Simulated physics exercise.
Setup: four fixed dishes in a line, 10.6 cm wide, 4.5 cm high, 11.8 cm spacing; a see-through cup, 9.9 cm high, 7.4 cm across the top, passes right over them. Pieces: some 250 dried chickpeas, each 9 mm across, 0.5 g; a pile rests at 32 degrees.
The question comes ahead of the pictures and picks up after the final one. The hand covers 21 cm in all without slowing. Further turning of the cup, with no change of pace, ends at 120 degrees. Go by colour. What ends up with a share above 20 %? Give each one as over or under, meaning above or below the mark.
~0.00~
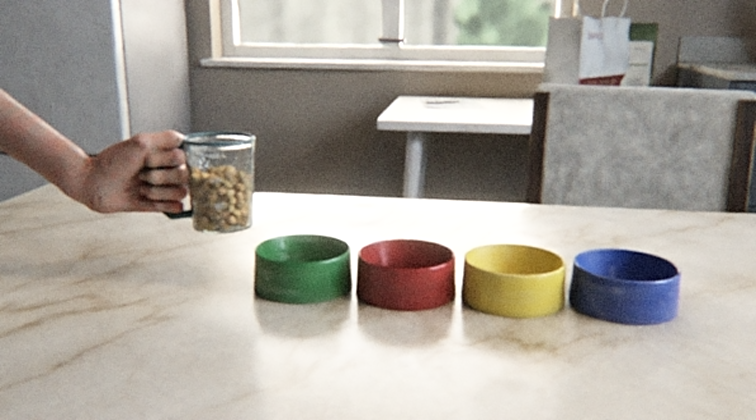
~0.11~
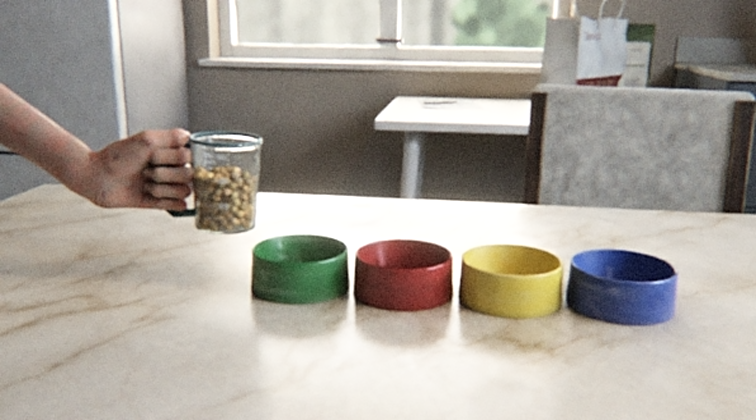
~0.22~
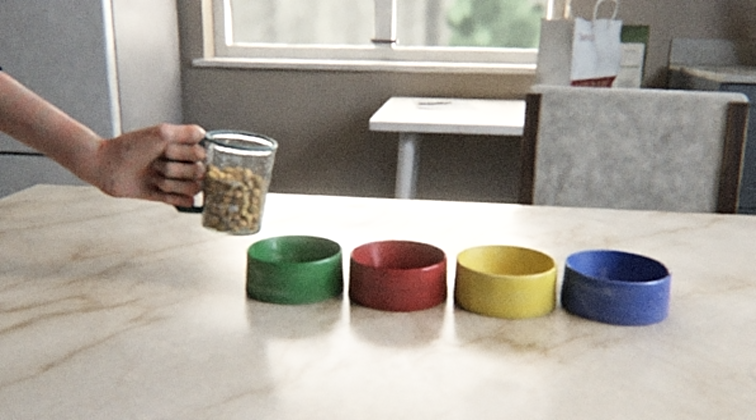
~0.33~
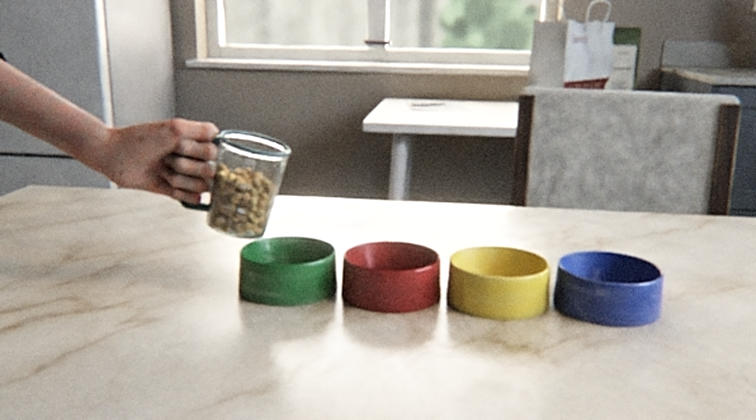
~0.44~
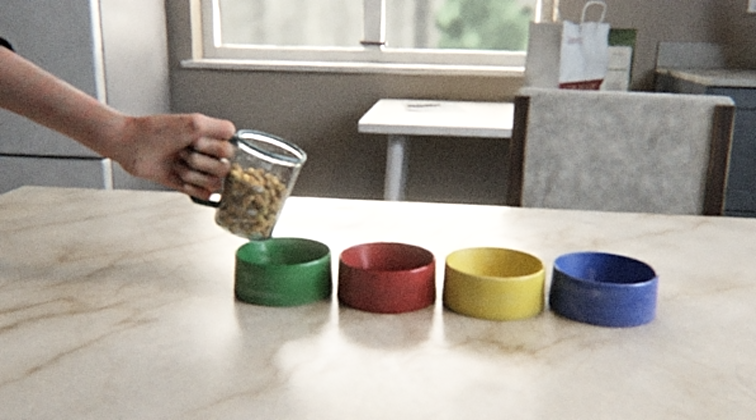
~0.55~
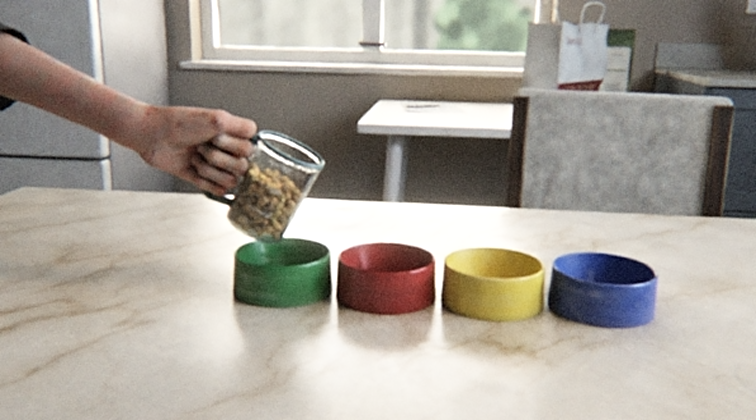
Red: Over, blue: Under, green: Under, yellow: Over, counter: Over.
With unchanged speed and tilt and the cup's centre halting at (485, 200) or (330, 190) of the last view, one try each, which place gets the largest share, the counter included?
First try: Yellow; second try: Red.
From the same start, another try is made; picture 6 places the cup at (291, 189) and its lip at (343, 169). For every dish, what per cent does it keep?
Per cent kept: Red 40; blue 0; green 0; yellow 30.
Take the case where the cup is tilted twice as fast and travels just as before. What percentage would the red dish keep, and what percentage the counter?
It would be red 50 and counter 30.
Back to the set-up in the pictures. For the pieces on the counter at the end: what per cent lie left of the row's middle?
I'd say near 40 percent.
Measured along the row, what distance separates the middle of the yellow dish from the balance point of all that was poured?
Near 6 cm, shifted toward decreasing x.
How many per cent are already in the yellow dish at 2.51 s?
Close to 25 per cent at that point.
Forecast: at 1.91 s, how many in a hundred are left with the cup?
Roughly 100 in a hundred.
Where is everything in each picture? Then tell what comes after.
In the first picture, cup at (221, 182), tilt 0 degrees, lip at (252, 140), moved 0.0 cm; middle of the pieces at (226, 199); green dish at (303, 248); red dish at (407, 254); yellow dish at (514, 259); blue dish at (626, 265).
In the second picture, cup at (226, 183), tilt 3 degrees, lip at (259, 142), moved 0.8 cm; middle of the pieces at (230, 199).
In the third picture, cup at (236, 184), tilt 9 degrees, lip at (274, 147), moved 2.7 cm; middle of the pieces at (239, 200).
In the fourth picture, cup at (245, 186), tilt 15 degrees, lip at (288, 153), moved 4.5 cm; middle of the pieces at (246, 202).
In the fifth picture, cup at (257, 187), tilt 20 degrees, lip at (303, 159), moved 6.4 cm; middle of the pieces at (256, 204).
In the sixth picture, cup at (273, 189), tilt 26 degrees, lip at (322, 166), moved 8.2 cm; middle of the pieces at (270, 205); green dish at (283, 252); red dish at (387, 257); yellow dish at (494, 263); blue dish at (604, 268). Its pace works out near 55 degrees a second; the hand travels 17 cm a second.
After 1.37 s, tilt 70 degrees; cup holds 100 %.
Then, at 1.91 s, tilt 99 degrees; cup holds 100 %.
After 2.51 s, tilt 120 degrees; cup holds 15 %, red 30 %, yellow 25 %.
At rest (3.2 s), red 35 %, blue 0 %, green 0 %, yellow 30 %, counter 35 %.
